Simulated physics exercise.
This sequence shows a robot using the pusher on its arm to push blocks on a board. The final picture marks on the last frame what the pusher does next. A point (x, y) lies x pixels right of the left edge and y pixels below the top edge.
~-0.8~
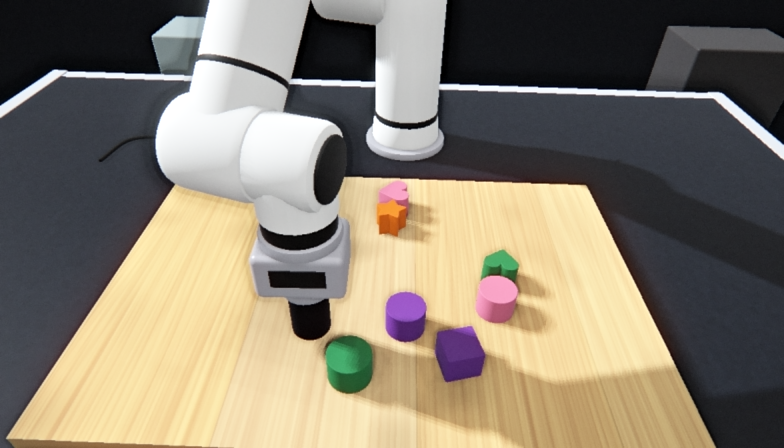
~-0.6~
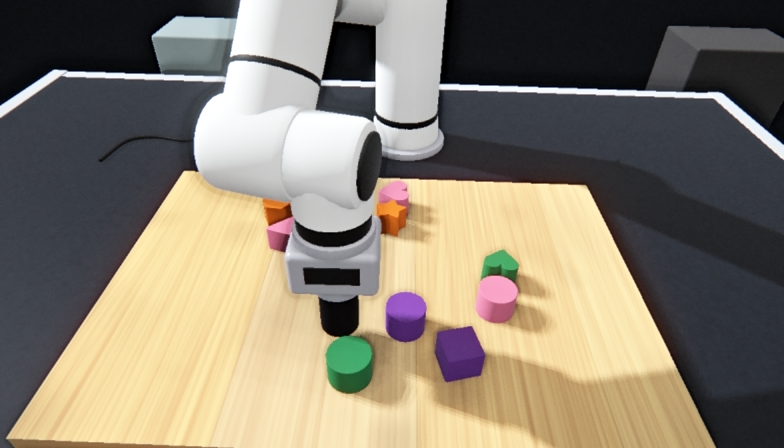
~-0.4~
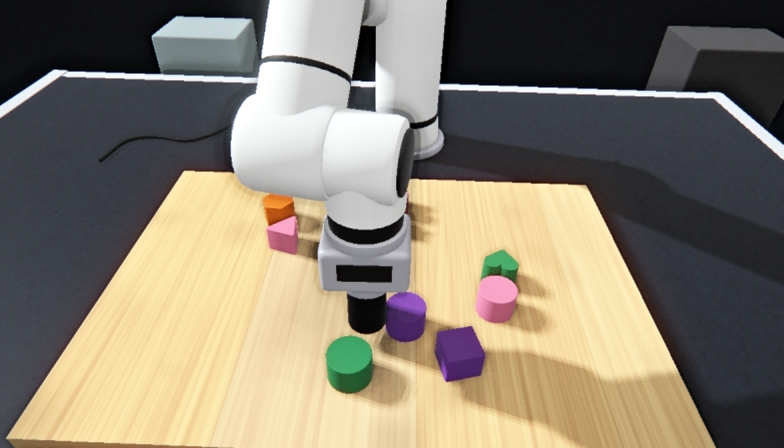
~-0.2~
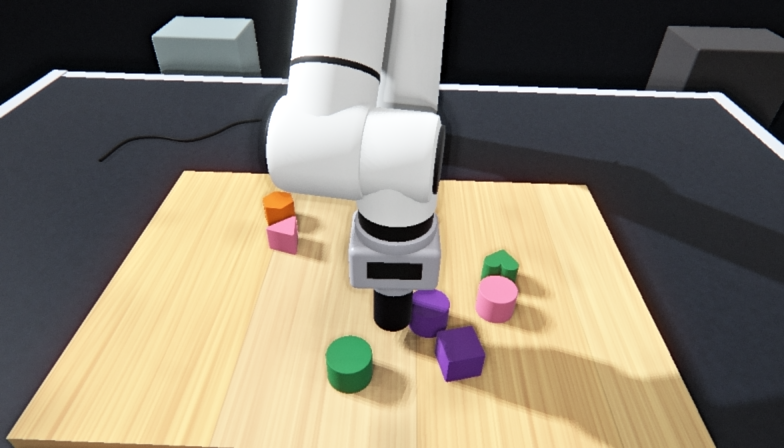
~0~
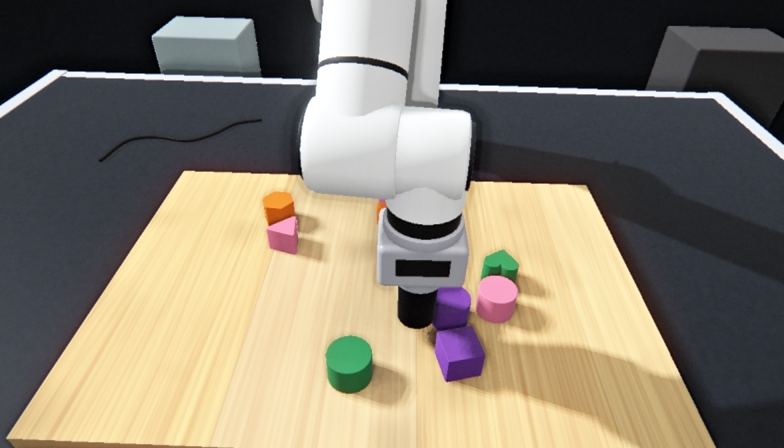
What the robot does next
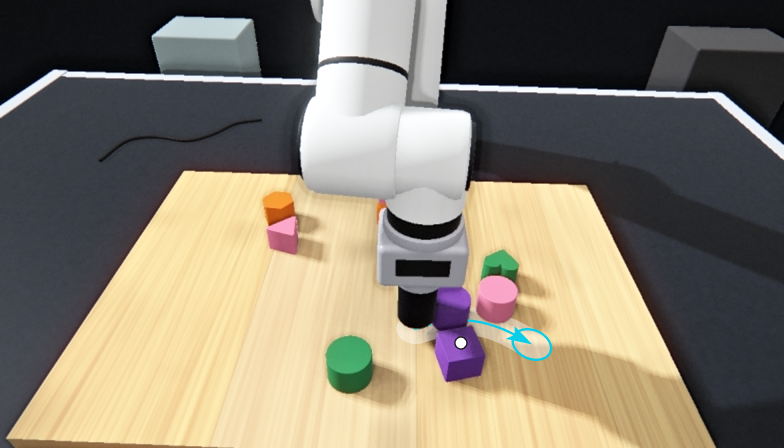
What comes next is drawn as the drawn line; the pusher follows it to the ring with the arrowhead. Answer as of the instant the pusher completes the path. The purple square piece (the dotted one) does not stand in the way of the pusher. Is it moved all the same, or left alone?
It is still where it was.
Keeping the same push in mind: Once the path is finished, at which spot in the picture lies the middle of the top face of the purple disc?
When the path ends, it will be at (512, 281).
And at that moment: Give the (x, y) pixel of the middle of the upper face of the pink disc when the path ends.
Its top middle is near (546, 274).
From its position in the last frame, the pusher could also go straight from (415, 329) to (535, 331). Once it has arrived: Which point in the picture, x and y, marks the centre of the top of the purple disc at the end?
I'd place it at (505, 282), taking the centre of its top.
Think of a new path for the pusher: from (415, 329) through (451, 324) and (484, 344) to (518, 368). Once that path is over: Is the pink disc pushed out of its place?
I expect so.
Drawn move, from (415, 329) over (453, 321) and (493, 326) to (532, 344); the dot is on the purple square piece.
On the path given first. One third of the way, pusher (455, 307); purple disc (486, 286); pink disc (524, 283).
Two thirds of the way, pusher (497, 312); purple disc (511, 281); pink disc (545, 274).
At the end, pusher (536, 330); purple disc (512, 281); purple square piece still; pink disc (546, 274).
